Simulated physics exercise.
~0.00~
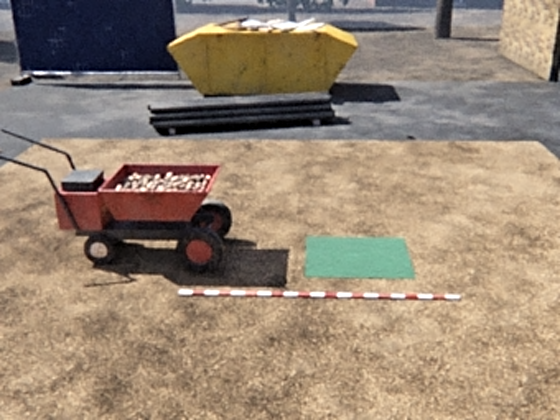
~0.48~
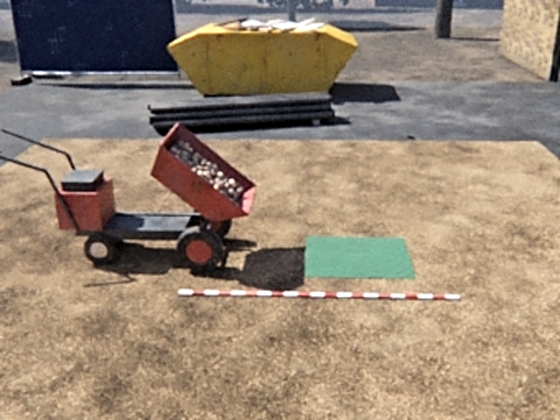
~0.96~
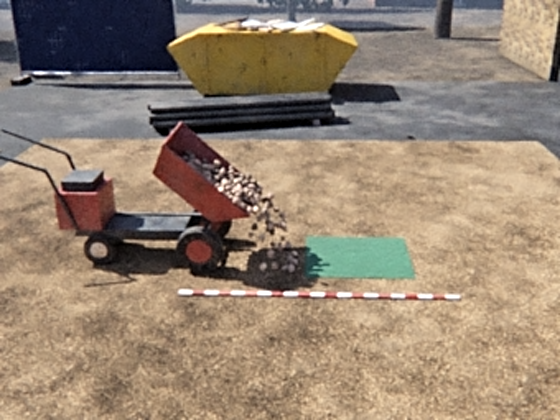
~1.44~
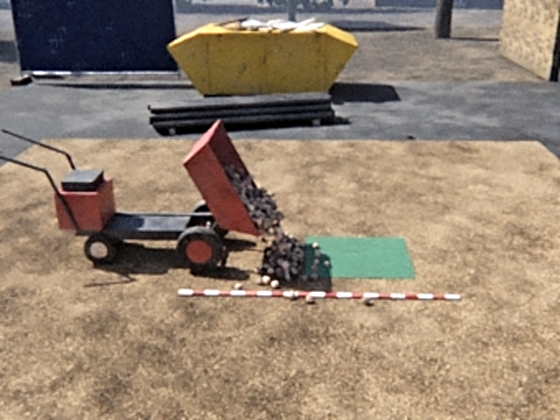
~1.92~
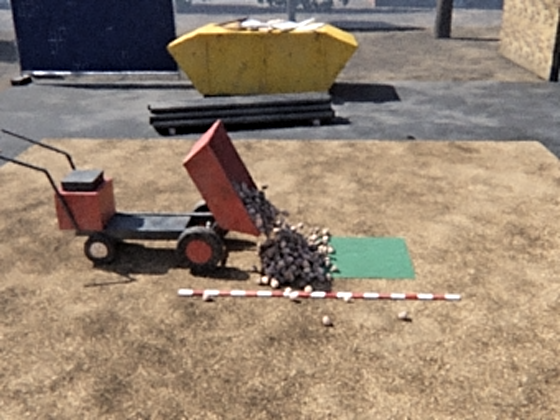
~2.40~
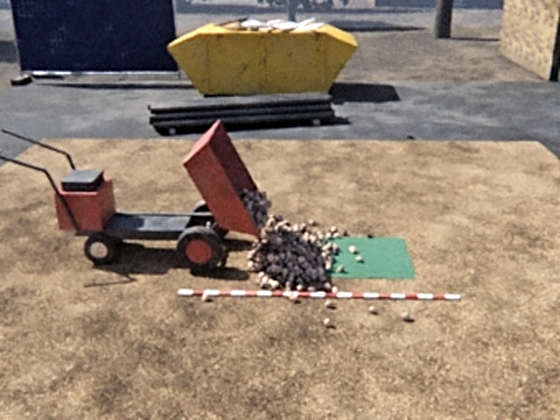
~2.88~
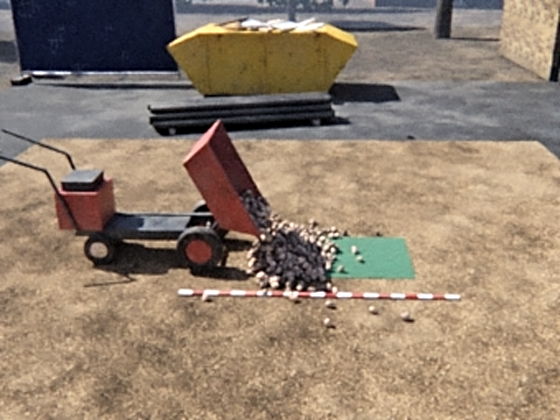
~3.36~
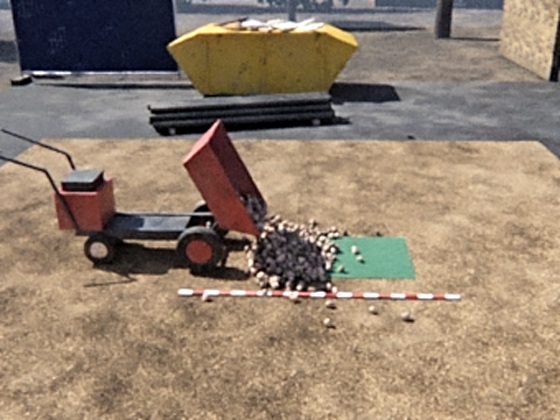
A red powered barrow tips its tray forward, pauses, then tilts it more steeply, spilling rounded stones to the right. They settle in a heap mostly short of the green sheet, with some on it, a few scattered around the striped staff, and some still in the raised tray.
